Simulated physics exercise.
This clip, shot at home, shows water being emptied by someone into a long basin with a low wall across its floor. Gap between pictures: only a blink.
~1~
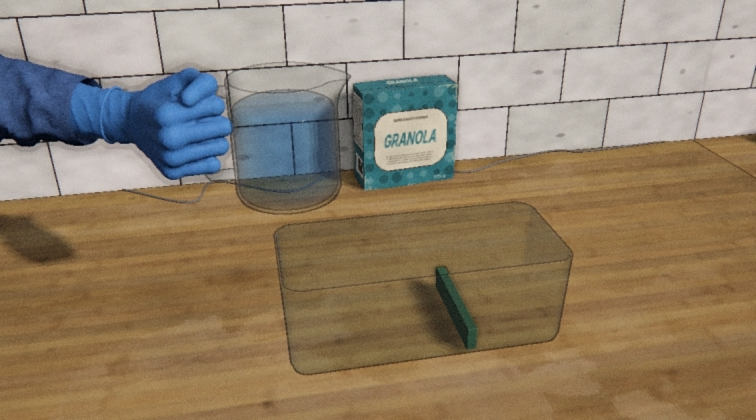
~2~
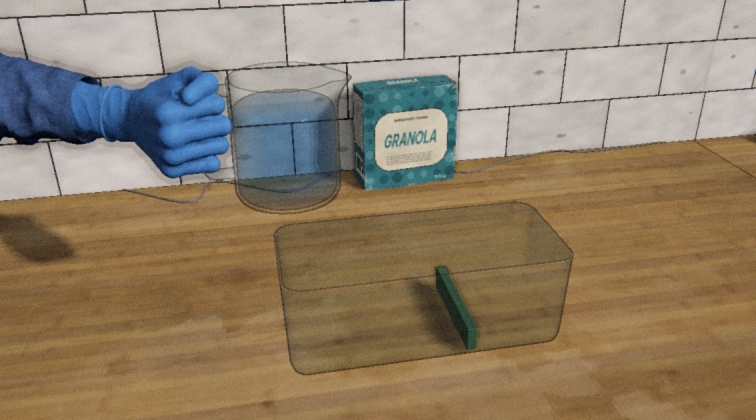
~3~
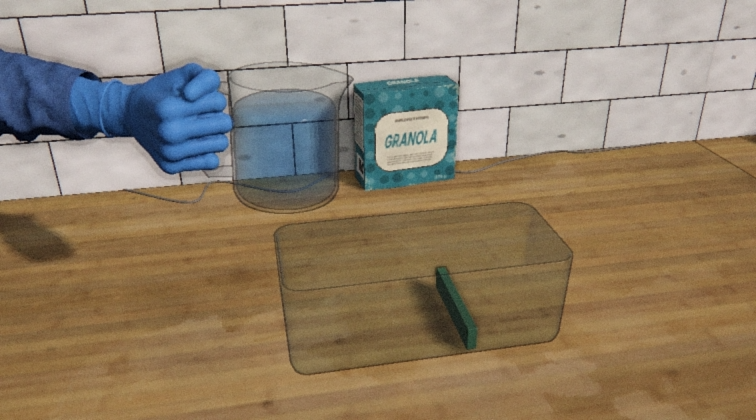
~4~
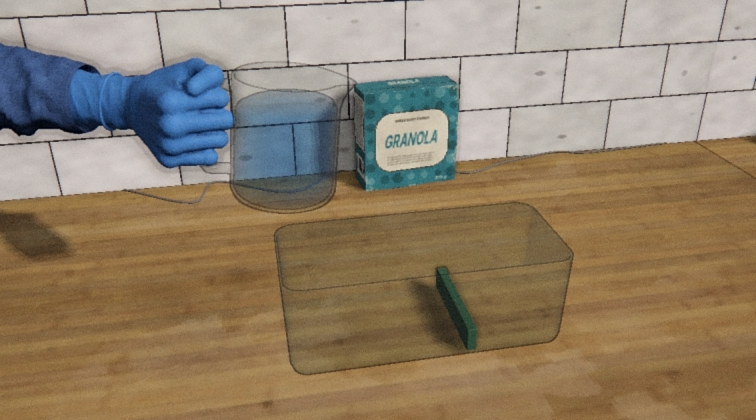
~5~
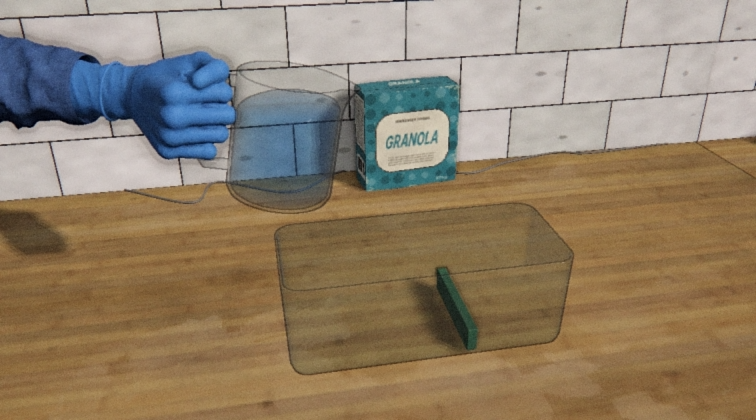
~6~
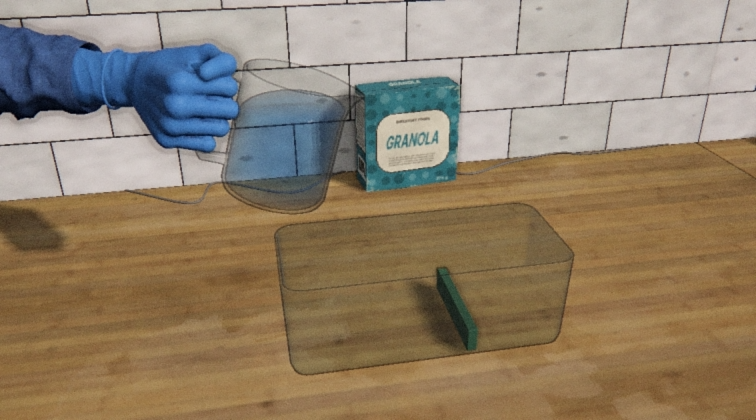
The clip opens on a blue-gloved hand holding a clear pitcher of blue water beside a teal granola box, behind an empty clear basin with a low green wall across its floor. At first the pitcher stays nearly upright, then the hand gradually tilts it slightly rightward, the water remaining inside.
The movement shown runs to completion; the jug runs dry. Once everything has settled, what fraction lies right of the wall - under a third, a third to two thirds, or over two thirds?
Lower than a third.
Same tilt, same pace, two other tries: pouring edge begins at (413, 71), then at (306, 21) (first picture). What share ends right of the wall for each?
The first gives 50 %, the second 20 %.
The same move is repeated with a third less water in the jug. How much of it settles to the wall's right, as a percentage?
I'd reckon close to 15 %.
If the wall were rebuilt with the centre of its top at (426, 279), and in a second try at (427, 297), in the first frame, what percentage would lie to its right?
10 %, then 20 %.
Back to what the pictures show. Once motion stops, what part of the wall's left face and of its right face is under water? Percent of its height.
Left side roughly 80, right side roughly 30.
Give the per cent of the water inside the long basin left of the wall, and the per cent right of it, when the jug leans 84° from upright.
Left side: 5 in a hundred; right side: 0 in a hundred.
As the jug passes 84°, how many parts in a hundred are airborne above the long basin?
Something like 20 per cent of it.
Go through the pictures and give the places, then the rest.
It leans 0°; its right rim is at (350, 74); the water meets the walls at (231, 107) and (333, 100); the long basin's rim runs from (278, 259) to (551, 229); the wall's top is at (455, 297), in the first frame.
It leans 1°; its right rim is at (351, 75); the water meets the walls at (231, 106) and (333, 100), in the second frame.
It leans 3°; its right rim is at (353, 77); the water meets the walls at (233, 105) and (335, 100), in the third frame.
It leans 6°; its right rim is at (356, 81); the water meets the walls at (234, 107) and (337, 100), in the fourth frame.
It leans 11°; its right rim is at (361, 87); the water meets the walls at (236, 107) and (340, 101), in the fifth frame.
It leans 16°; its right rim is at (365, 94); the water meets the walls at (236, 109) and (345, 102), in the sixth frame.
A moment on, the jug is tipped on its side and 76 per cent is still to pour, 5 is left of the wall and 0 right of it.
Next, the jug is tipped right over and 16 per cent is still to pour, 63 is left of the wall and 3 right of it.
Then the jug is tipped right over and 0 per cent is still to pour, 82 is left of the wall and 11 right of it.
Later the jug is tipped right over and 0 per cent is still to pour, 81 is left of the wall and 14 right of it.
Finally, 81 per cent lies left of the wall, 14 right of it and 5 outside.
